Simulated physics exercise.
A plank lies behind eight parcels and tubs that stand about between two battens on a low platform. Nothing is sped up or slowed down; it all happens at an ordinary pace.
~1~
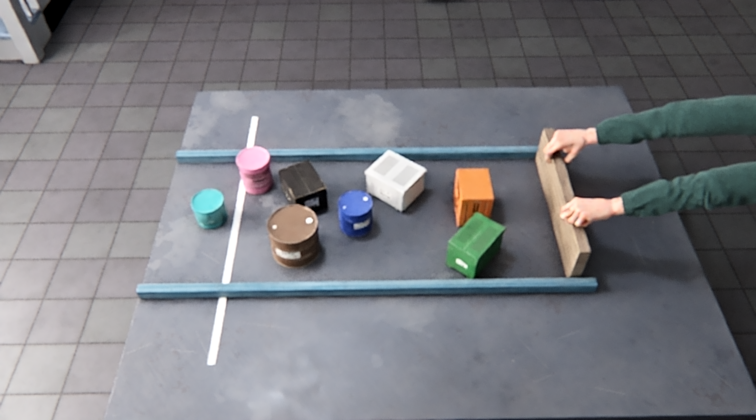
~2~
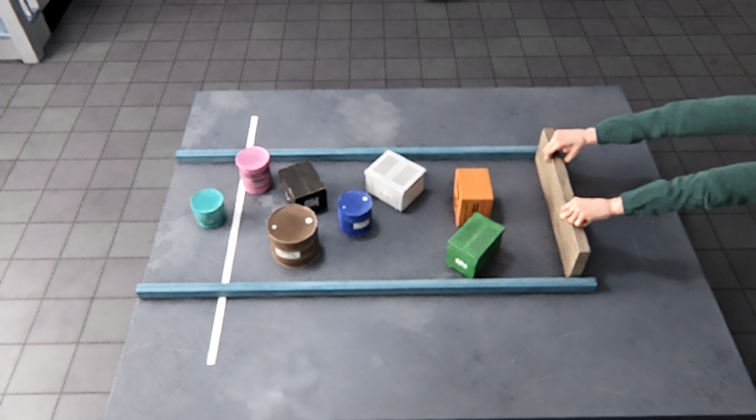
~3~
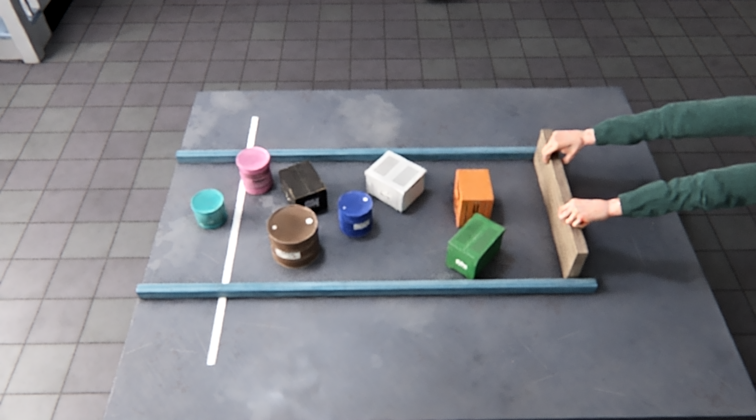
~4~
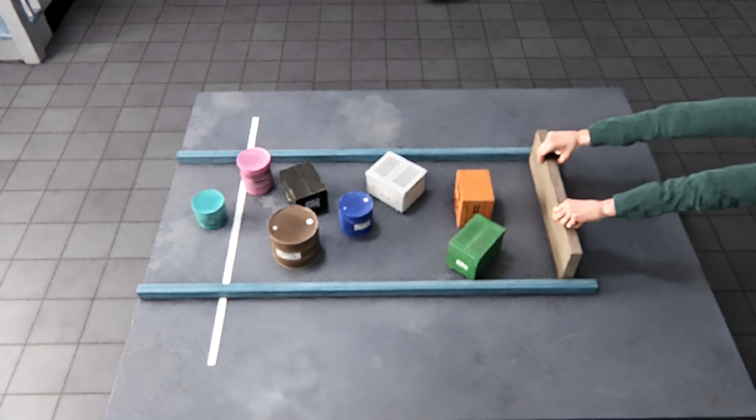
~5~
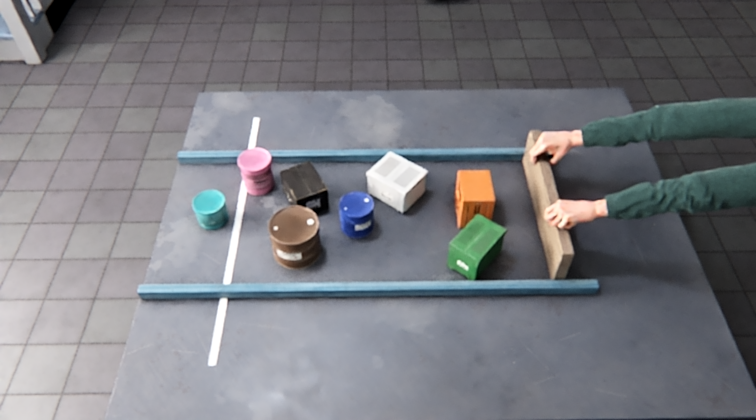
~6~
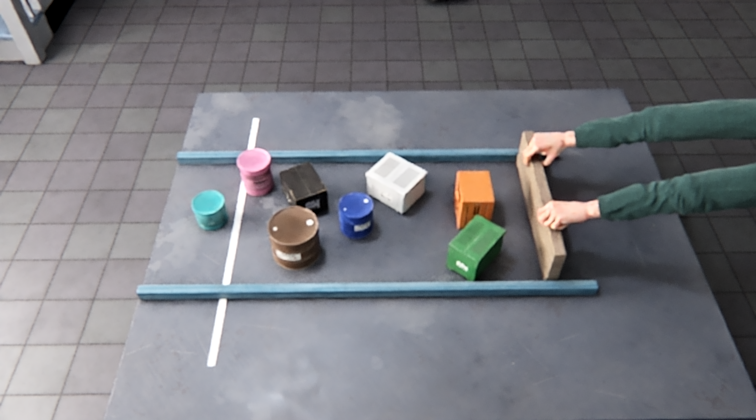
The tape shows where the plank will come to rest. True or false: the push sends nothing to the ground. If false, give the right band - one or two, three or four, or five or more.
False, one or two.
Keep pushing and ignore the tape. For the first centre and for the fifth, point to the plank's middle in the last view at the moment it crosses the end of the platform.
It sits near (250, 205), and then near (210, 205).
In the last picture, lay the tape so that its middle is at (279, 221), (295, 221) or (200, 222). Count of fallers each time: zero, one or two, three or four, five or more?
Going one by one, the answers are none at all, not one and more than four.
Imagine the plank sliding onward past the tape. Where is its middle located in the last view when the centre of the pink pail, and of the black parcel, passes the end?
Pink pail over the end: About (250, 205). Black parcel over the end: About (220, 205).
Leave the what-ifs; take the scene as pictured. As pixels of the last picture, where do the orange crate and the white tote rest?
For the orange crate it's (220, 205), and for the white tote it's (224, 170).
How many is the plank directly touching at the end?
It ends up touching 3.
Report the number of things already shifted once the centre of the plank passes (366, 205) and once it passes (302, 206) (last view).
The counts are 5 and 7.
A little later, none off yet; turquoise pail at rest near (211, 211); pink pail at rest near (256, 173); brown canister at rest near (295, 238).
Next, none off yet; turquoise pail at rest near (210, 210); pink pail shifted about its own width near (208, 173); brown canister shifted about its own width near (230, 240).
When it is over, the number that fall off is one or two; down, pink pail and turquoise pail.
